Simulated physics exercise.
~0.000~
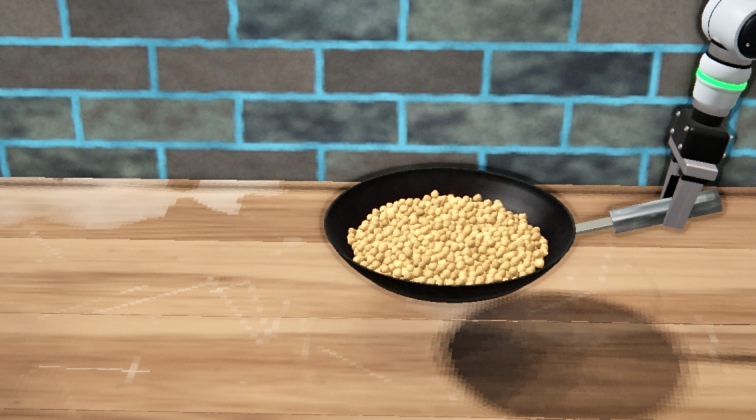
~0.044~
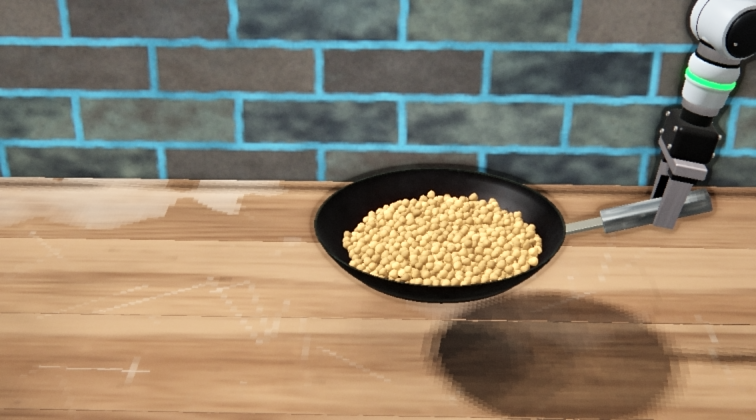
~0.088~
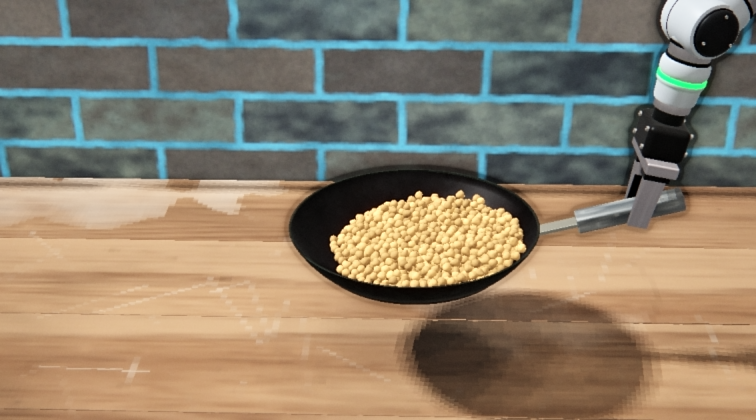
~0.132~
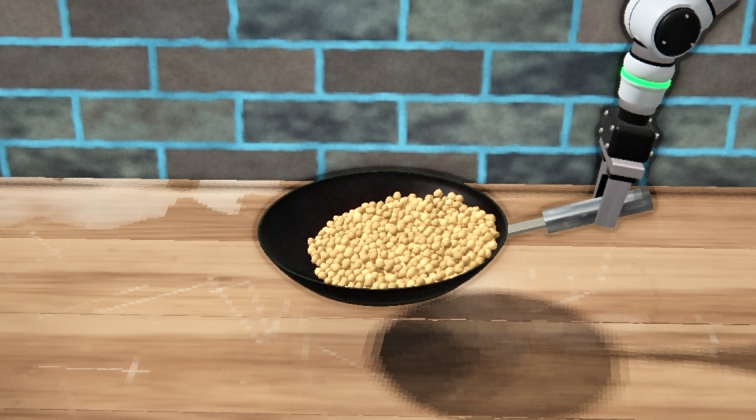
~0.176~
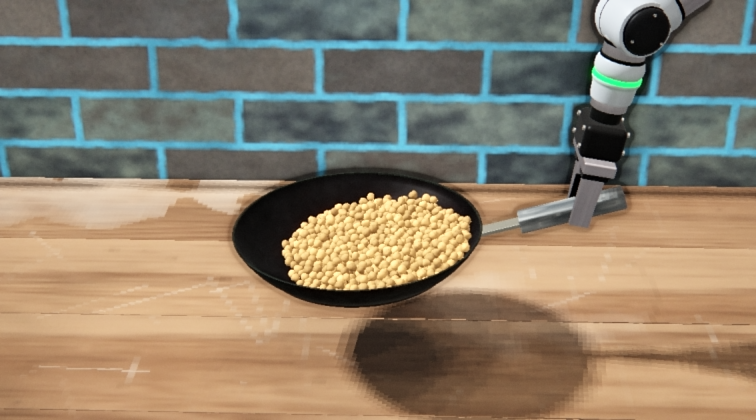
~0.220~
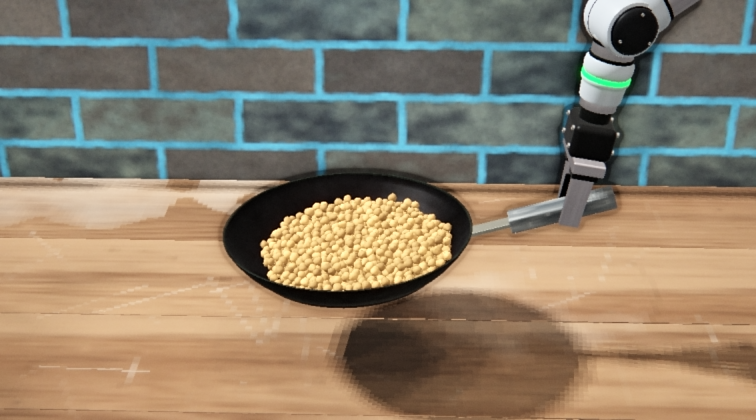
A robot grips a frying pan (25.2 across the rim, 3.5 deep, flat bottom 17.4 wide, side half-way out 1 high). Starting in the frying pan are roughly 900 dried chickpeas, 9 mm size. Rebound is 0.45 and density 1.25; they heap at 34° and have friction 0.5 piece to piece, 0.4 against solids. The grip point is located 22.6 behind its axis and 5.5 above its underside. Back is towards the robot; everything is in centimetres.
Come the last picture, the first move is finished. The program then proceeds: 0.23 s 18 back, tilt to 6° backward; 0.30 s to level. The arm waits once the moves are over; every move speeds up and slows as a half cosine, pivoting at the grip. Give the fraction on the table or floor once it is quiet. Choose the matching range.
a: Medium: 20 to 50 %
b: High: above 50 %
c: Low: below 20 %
Answer: C.
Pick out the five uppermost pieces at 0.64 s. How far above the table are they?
I'd put it near 17 cm.
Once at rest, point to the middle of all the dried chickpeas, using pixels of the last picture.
(574, 242).
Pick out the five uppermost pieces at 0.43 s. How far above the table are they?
Around 22 cm above the table.
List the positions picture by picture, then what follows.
Frying pan middle at (449, 238), level; upper third of the load around (449, 236), from x 350 to 545, top at y 195; 900 in the frying pan, in the first picture.
Frying pan middle at (439, 239), level; upper third of the load around (450, 235), from x 345 to 540, top at y 195, in the second picture.
Frying pan middle at (414, 240), level; upper third of the load around (447, 236), from x 335 to 520, top at y 195, in the third picture.
Frying pan middle at (383, 242), tilted 1° forward; upper third of the load around (435, 237), from x 310 to 495, top at y 195, in the fourth picture.
Frying pan middle at (358, 243), tilted 2° forward; upper third of the load around (406, 238), from x 285 to 465, top at y 195, in the fifth picture.
Frying pan middle at (349, 243), tilted 2° forward; upper third of the load around (377, 241), from x 265 to 445, top at y 200; 900 in the frying pan, in the sixth picture.
After 0.43 s, tilted 6° backward, highest piece 22 above the table; 790 in the frying pan, 110 in flight or on a rim.
After 0.64 s, tilted 2° backward, highest piece 17 above the table; 794 in the frying pan, 64 on the table or floor, 42 in flight or on a rim.
After 0.95 s, level, highest piece 16 above the table; 782 in the frying pan, 113 on the table or floor, 5 in flight or on a rim.
After 2.00 s, level, highest piece 16 above the table; 782 in the frying pan, 118 on the table or floor.
At rest, 782 in the frying pan, 118 on the table or floor. That is 13 % on the table or floor.
